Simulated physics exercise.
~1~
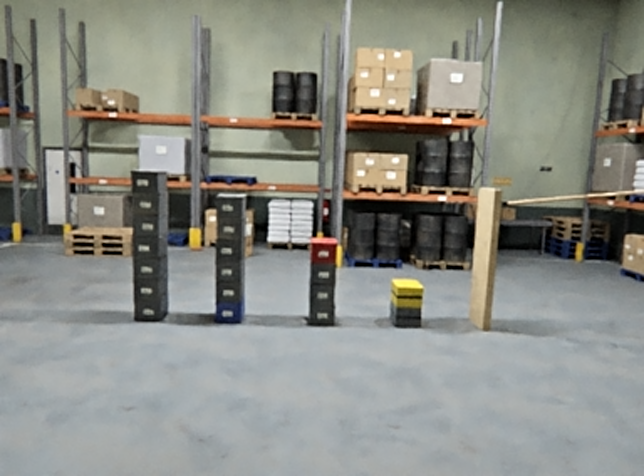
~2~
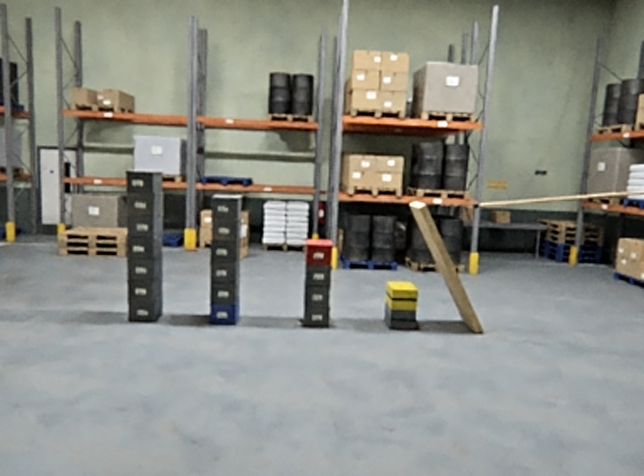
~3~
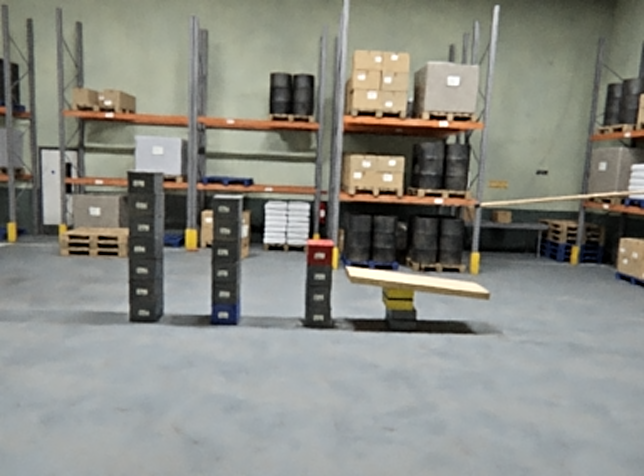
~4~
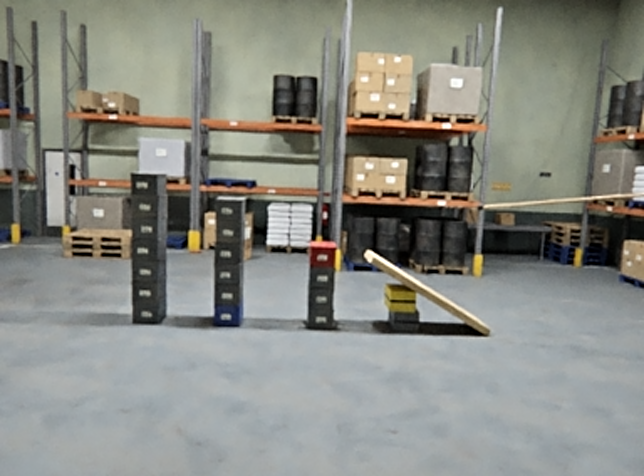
At first, a wooden board stands upright at the right end of a row of four tote stacks in a warehouse, with a thin pole reaching in from the right. The board tips left toward the shortest stack, which has yellow totes on top. It drops onto that stack and lies nearly flat across it, its free end close to the stack with the red tote. Then its right end sinks to the floor and its left end lifts. It ends propped at a slant against the low stack, with every stack still standing and the red tote in place.
